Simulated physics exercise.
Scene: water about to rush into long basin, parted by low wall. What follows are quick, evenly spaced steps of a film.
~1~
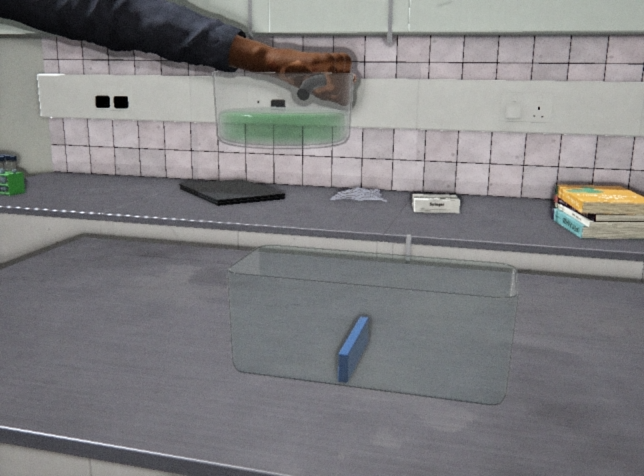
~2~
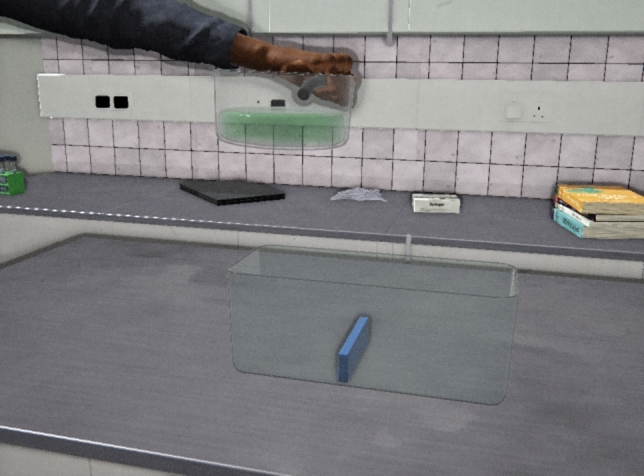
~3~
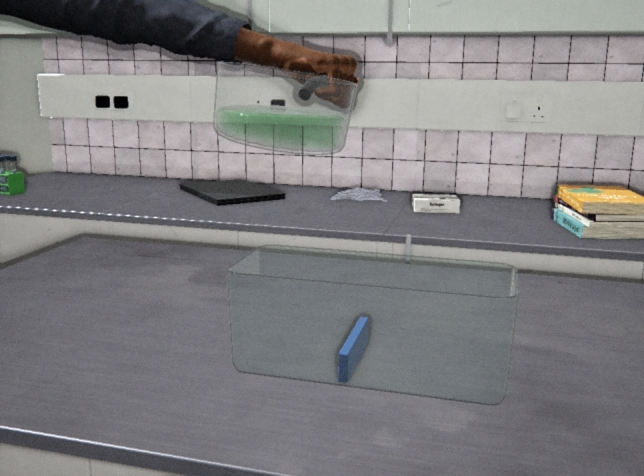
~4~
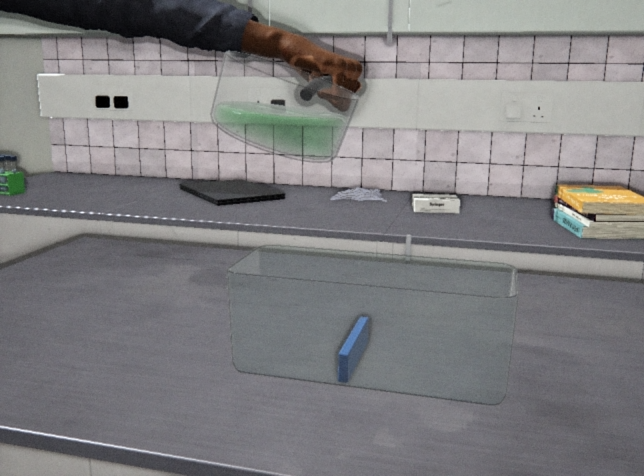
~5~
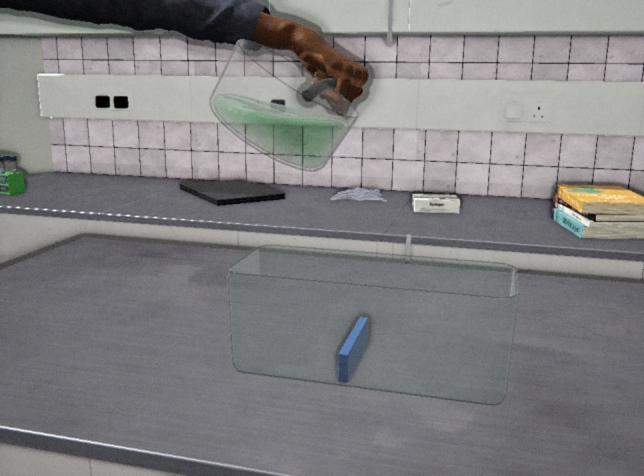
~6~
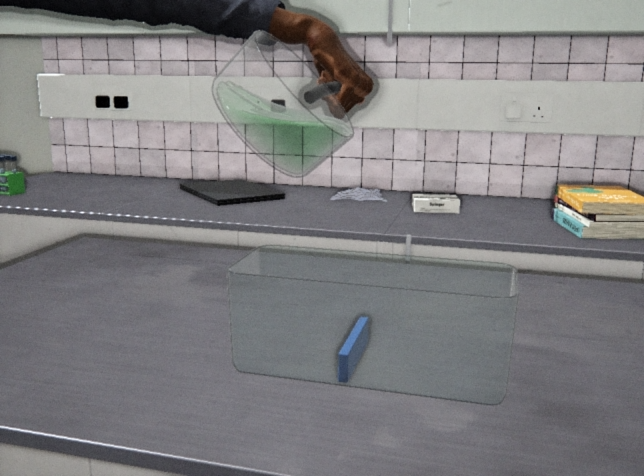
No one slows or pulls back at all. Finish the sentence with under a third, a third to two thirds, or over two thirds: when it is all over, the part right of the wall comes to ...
When it is all over, the part right of the wall comes to a third to two thirds.
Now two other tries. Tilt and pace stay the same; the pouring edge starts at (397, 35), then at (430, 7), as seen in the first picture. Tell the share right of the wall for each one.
Roughly 75 % the first time and roughly 70 % the second.
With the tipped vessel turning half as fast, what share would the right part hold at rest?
It comes to some 65 in a hundred.
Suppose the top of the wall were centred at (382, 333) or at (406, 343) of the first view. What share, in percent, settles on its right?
Around 25 percent in try one and around 20 percent in try two.
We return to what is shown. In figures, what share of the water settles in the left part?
Roughly 40 percent of it.
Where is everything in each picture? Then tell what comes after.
It leans 0°; its right rim is at (351, 76); the water meets the walls at (226, 109) and (348, 113); the long basin's rim runs from (244, 259) to (517, 282); the wall's top is at (355, 336), in the first picture.
It leans 2°; its right rim is at (352, 79); the water meets the walls at (225, 109) and (348, 114), in the second picture.
It leans 9°; its right rim is at (354, 87); the water meets the walls at (224, 108) and (348, 116), in the third picture.
It leans 19°; its right rim is at (356, 101); the water meets the walls at (222, 103) and (348, 119), in the fourth picture.
It leans 32°; its right rim is at (356, 119); the water meets the walls at (220, 95) and (349, 123), in the fifth picture.
It leans 47°; its right rim is at (350, 138); the water meets the walls at (225, 83) and (347, 126), in the sixth picture.
A moment on, the tilt is 117° and 11 per cent is still to pour, 0 is left of the wall and 28 right of it.
Next, the tilt is 120° and 1 per cent is still to pour, 32 is left of the wall and 60 right of it.
Then the tilt is 120° and 0 per cent is still to pour, 39 is left of the wall and 54 right of it.
Later the tilt is 120° and 0 per cent is still to pour, 41 is left of the wall and 54 right of it.
At rest 41 per cent lies left of the wall, 54 right of it and 4 outside.
